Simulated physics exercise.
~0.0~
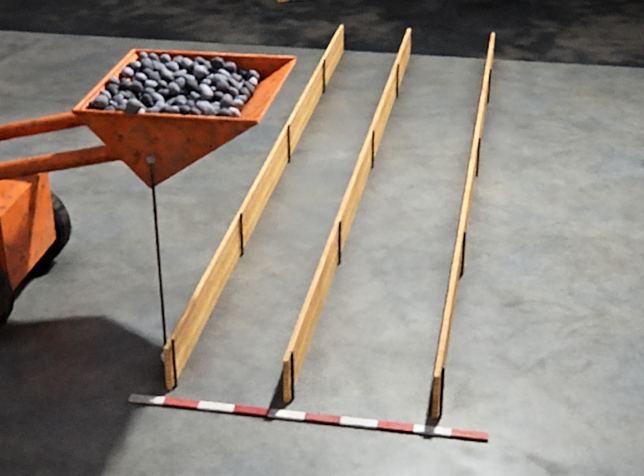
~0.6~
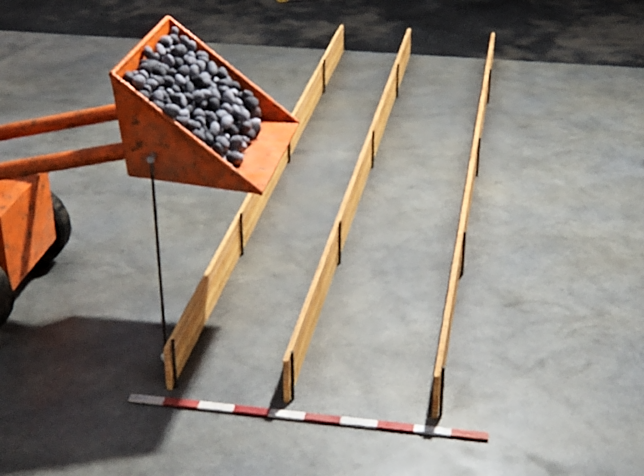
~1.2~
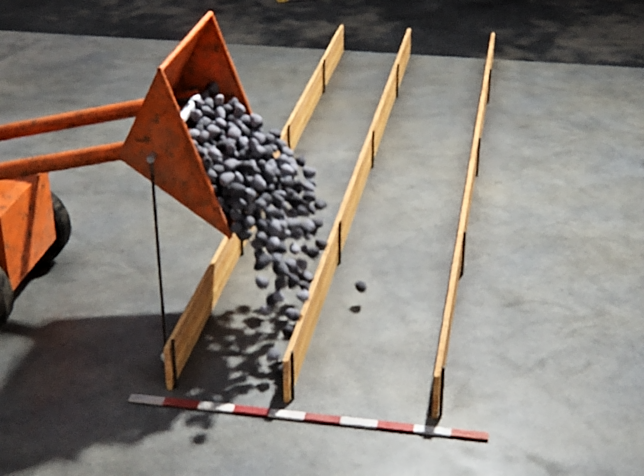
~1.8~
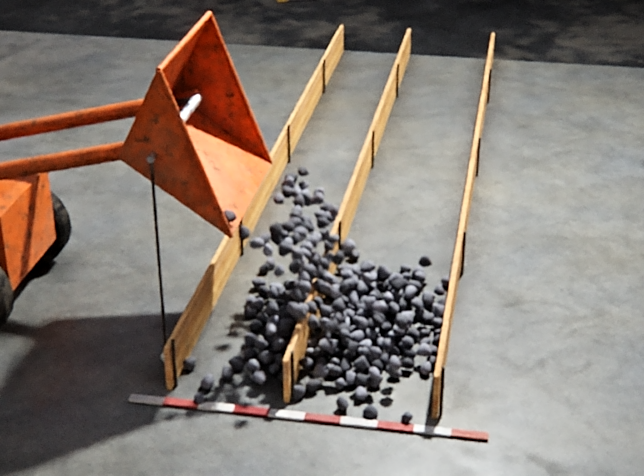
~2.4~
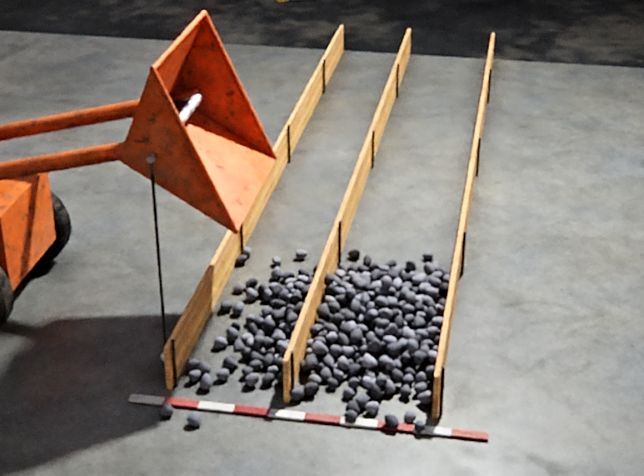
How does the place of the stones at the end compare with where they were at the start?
At the start the stones were heaped in the raised orange bucket at the upper left. At the end they lay scattered on the floor, lower and further right, on both sides of the middle plank, with a few near the striped staff.
An orange loader's bucket full of dark grey stones tipped forward and poured them over the nearest wooden planks, and the stones tumbled down and spread across the floor on both sides of the middle plank, leaving the bucket empty.
